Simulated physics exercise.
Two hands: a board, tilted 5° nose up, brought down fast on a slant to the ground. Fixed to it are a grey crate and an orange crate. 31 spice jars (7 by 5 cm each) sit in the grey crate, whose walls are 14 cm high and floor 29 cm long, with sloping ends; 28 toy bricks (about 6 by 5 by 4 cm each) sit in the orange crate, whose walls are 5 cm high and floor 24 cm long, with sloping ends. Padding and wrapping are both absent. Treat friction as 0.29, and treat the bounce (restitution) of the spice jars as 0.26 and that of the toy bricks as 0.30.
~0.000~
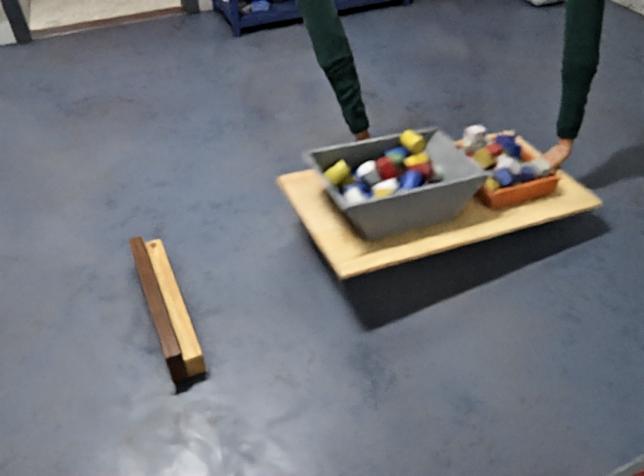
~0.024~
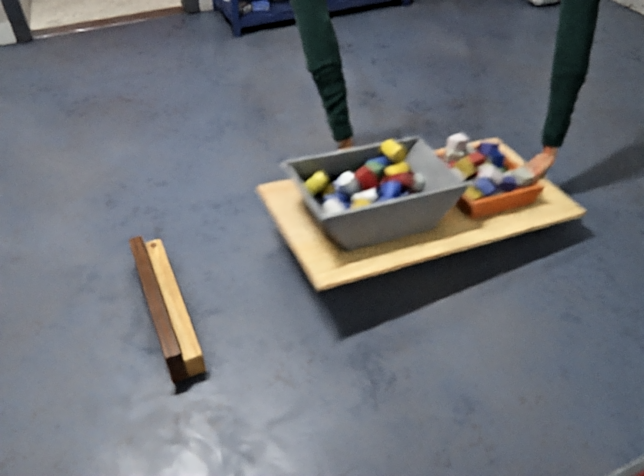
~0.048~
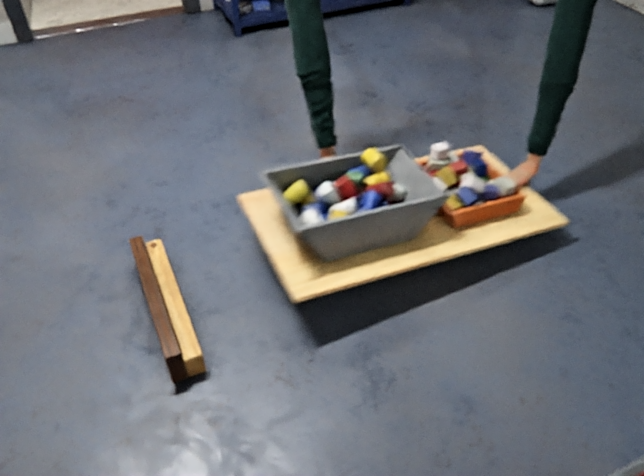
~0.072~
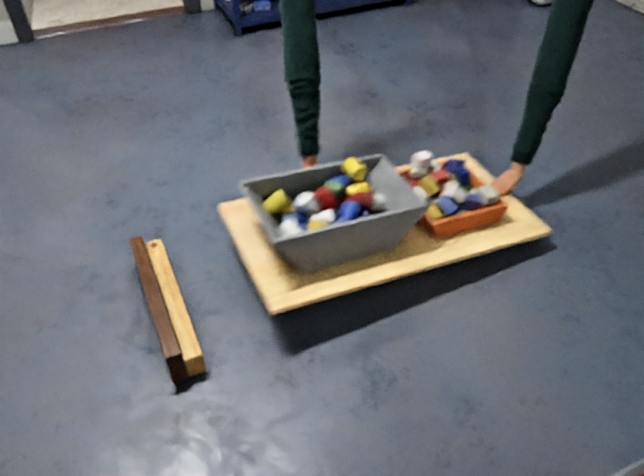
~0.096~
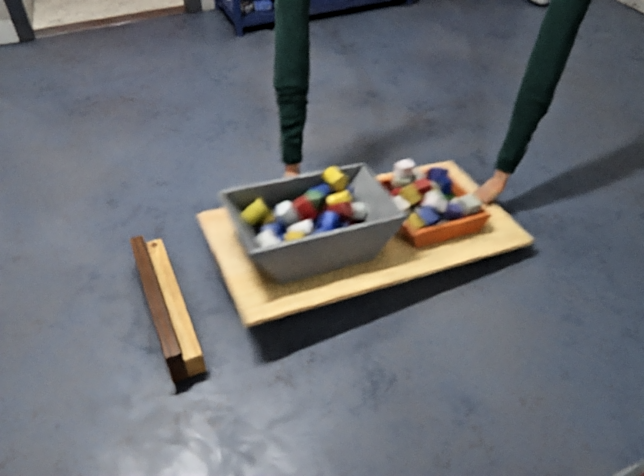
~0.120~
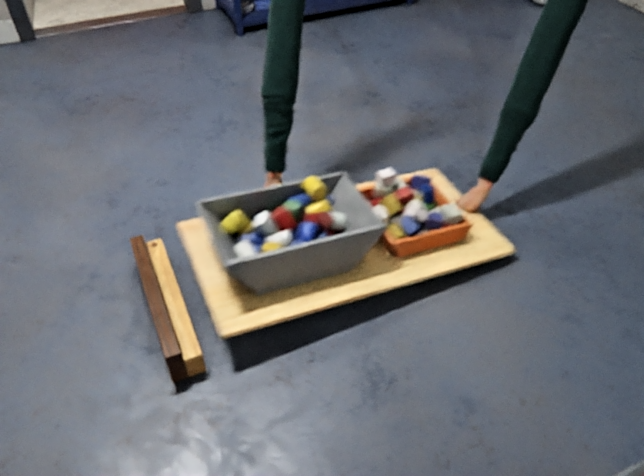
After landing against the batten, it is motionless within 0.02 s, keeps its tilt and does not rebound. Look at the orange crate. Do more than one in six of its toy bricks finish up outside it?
Yes.
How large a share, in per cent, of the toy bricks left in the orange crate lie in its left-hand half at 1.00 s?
About 50 per cent.
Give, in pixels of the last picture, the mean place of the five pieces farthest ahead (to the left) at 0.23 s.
The five leading pieces sit around (197, 248) in the last view.
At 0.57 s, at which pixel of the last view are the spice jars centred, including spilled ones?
Their middle is at about (231, 247).
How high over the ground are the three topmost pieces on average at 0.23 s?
Roughly 28 centimetres.
After 0.15 s, it lands.
After 0.23 s, the grey crate has all 31 and the orange crate is down by 1 of 28.
After 0.35 s, the grey crate has all 31 and the orange crate is down by 5 of 28.
After 0.57 s, the grey crate is down by 5 of 31 and the orange crate is down by 8 of 28.
When it is over (at 1.00 s), the grey crate is down by 5 of 31 and the orange crate is down by 9 of 28. Asked share, 9 of 28, 32 per cent.
